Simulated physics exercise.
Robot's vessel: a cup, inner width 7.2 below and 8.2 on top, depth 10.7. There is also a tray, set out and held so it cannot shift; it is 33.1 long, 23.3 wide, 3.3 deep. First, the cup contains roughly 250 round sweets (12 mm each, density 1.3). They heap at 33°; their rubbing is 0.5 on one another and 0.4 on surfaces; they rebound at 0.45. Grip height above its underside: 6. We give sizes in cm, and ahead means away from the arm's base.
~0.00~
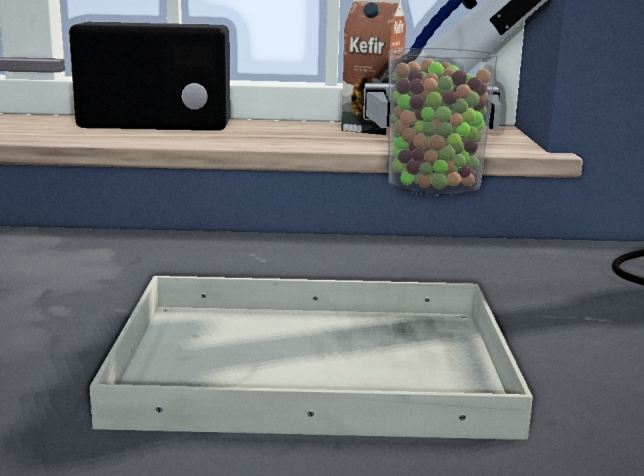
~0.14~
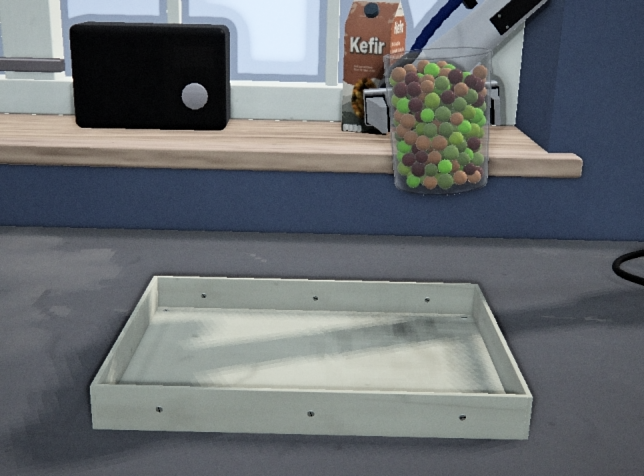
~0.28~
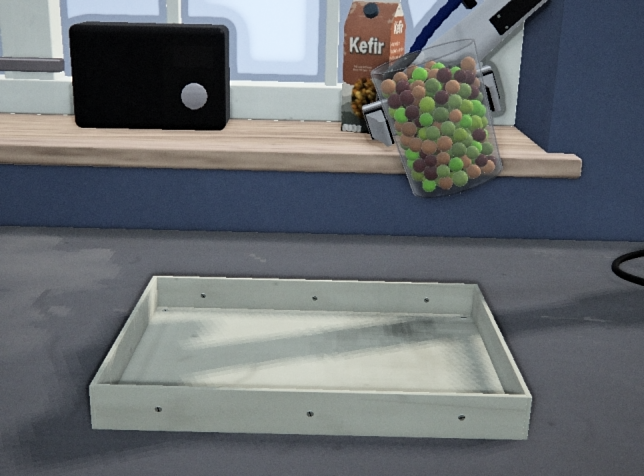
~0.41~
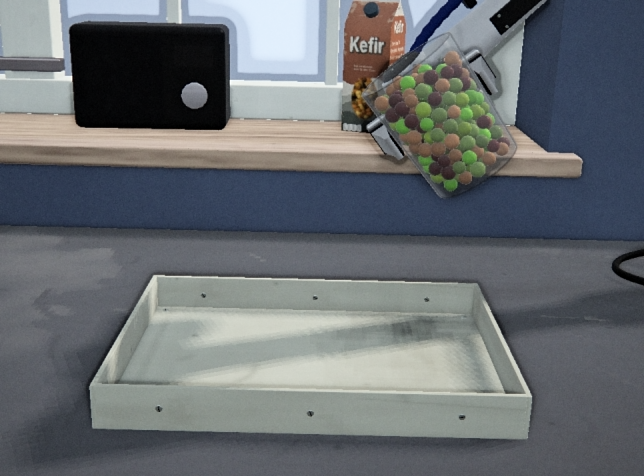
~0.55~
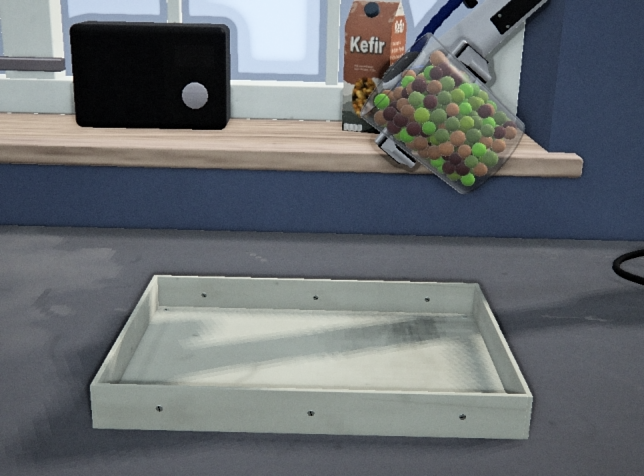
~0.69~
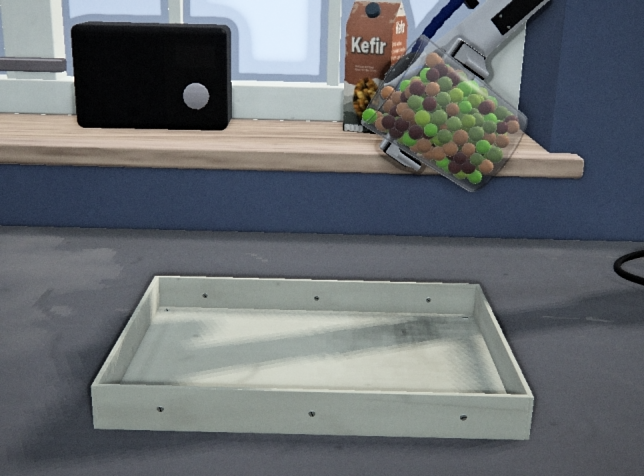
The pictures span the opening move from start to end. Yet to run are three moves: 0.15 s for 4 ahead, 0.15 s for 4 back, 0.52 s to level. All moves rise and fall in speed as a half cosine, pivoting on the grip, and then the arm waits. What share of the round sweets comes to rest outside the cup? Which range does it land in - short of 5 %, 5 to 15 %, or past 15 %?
It lands in the 5 to 15 % range.
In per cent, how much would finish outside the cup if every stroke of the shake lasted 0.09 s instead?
Estimate for that case: 25 %.
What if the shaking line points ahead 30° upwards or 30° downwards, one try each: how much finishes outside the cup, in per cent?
First try about 10 %, second try about 5 %.
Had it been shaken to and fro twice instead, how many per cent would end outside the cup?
Expected share: About 10 %.
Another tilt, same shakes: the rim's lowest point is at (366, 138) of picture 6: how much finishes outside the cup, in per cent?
It comes out near 20 percent.
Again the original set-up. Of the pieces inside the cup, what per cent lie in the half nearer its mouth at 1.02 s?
Around 50 percent.
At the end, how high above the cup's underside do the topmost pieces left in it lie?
About 11.0 cm.
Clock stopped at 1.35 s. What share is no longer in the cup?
About 10 in a hundred parts are out by then.
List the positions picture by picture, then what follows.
The cup middle at (438, 122), level; upper third of the load around (437, 87), from x 400 to 485, top at y 65; 248 in the cup, in the first picture.
The cup middle at (439, 122), tilted 5° forward; upper third of the load around (438, 88), from x 395 to 480, top at y 65, in the second picture.
The cup middle at (441, 121), tilted 20° forward; upper third of the load around (435, 89), from x 390 to 490, top at y 65, in the third picture.
The cup middle at (443, 120), tilted 37° forward; upper third of the load around (437, 91), from x 380 to 505, top at y 60, in the fourth picture.
The cup middle at (445, 118), tilted 52° forward; upper third of the load around (437, 94), from x 380 to 510, top at y 60, in the fifth picture.
The cup middle at (447, 118), tilted 57° forward; upper third of the load around (440, 93), from x 370 to 510, top at y 60; 248 in the cup, in the sixth picture.
After 1.02 s, tilted 57° forward, highest piece 26 above the table; 228 in the cup, 20 in flight or on a rim.
After 1.35 s, tilted 13° forward, highest piece 27 above the table; 228 in the cup, 20 in the tray.
After 1.71 s, level, highest piece 28 above the table; 228 in the cup, 20 in the tray.
After 2.76 s, level, highest piece 28 above the table; 228 in the cup, 20 in the tray.
In the end, 228 in the cup, 20 in the tray. That is 8 % outside the cup.
